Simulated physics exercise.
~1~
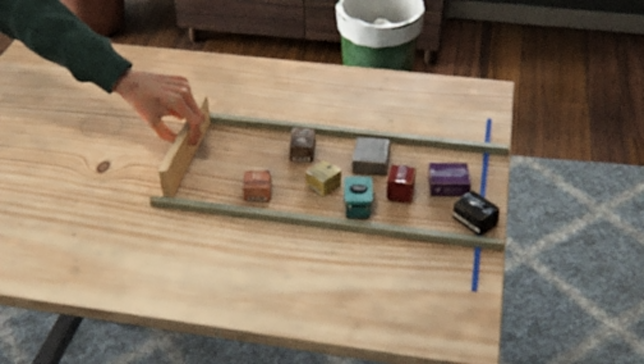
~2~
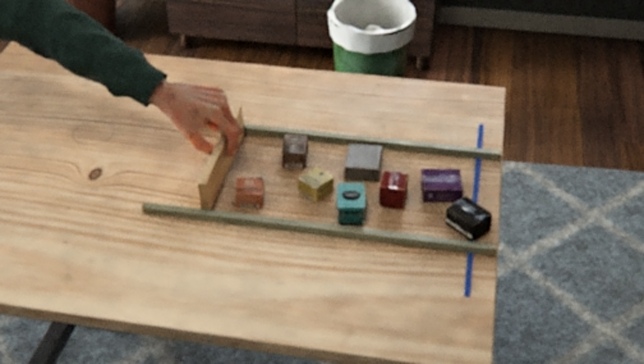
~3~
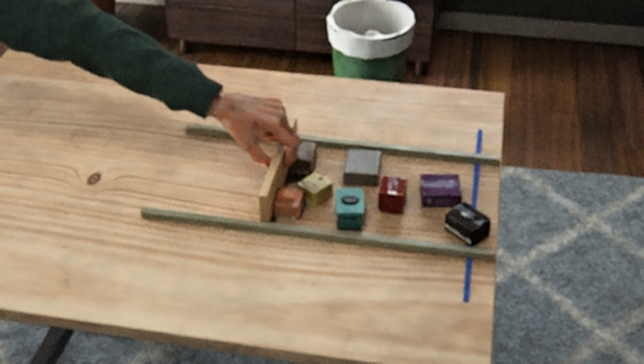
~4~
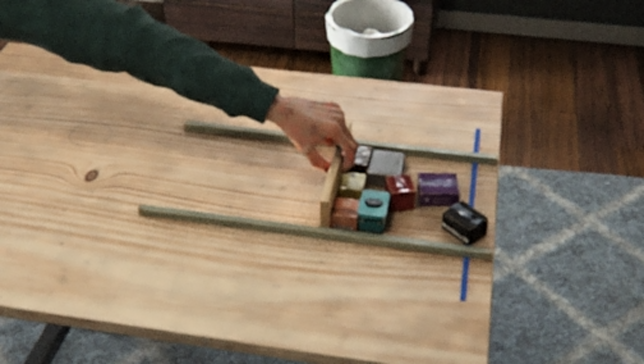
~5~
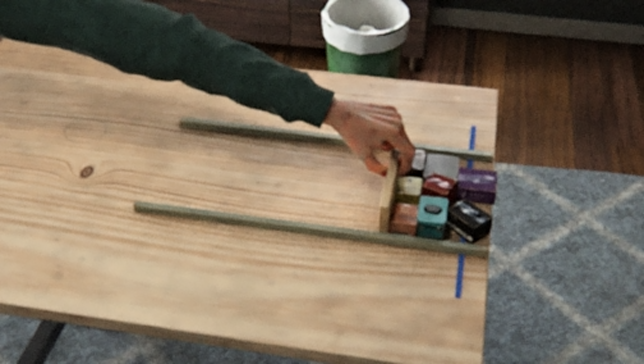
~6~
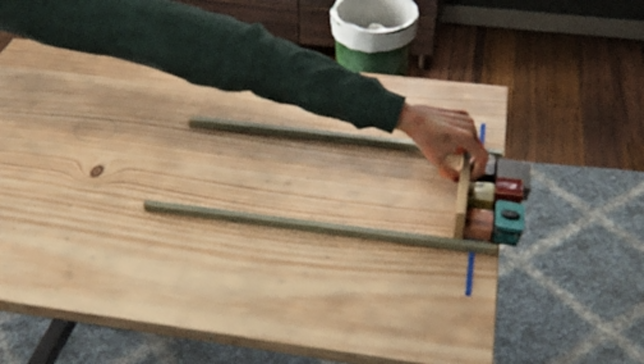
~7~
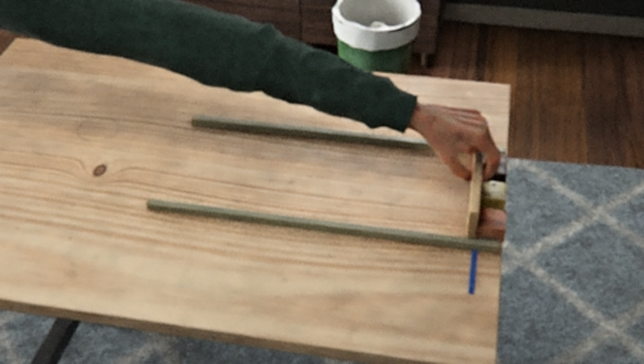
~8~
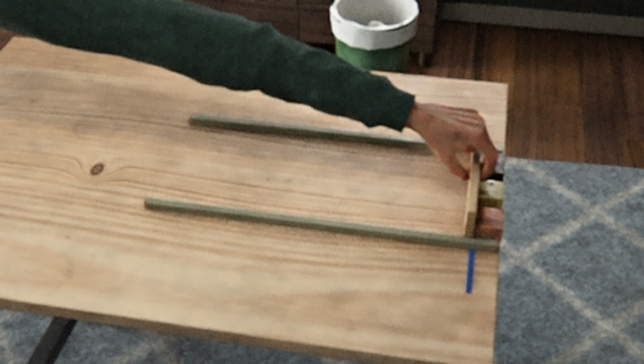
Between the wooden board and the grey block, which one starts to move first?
The wooden board starts to move first, sliding right under the hand while the grey block still sits in place. The grey block only shifts later, once the board has pushed the nearer pieces up to it.
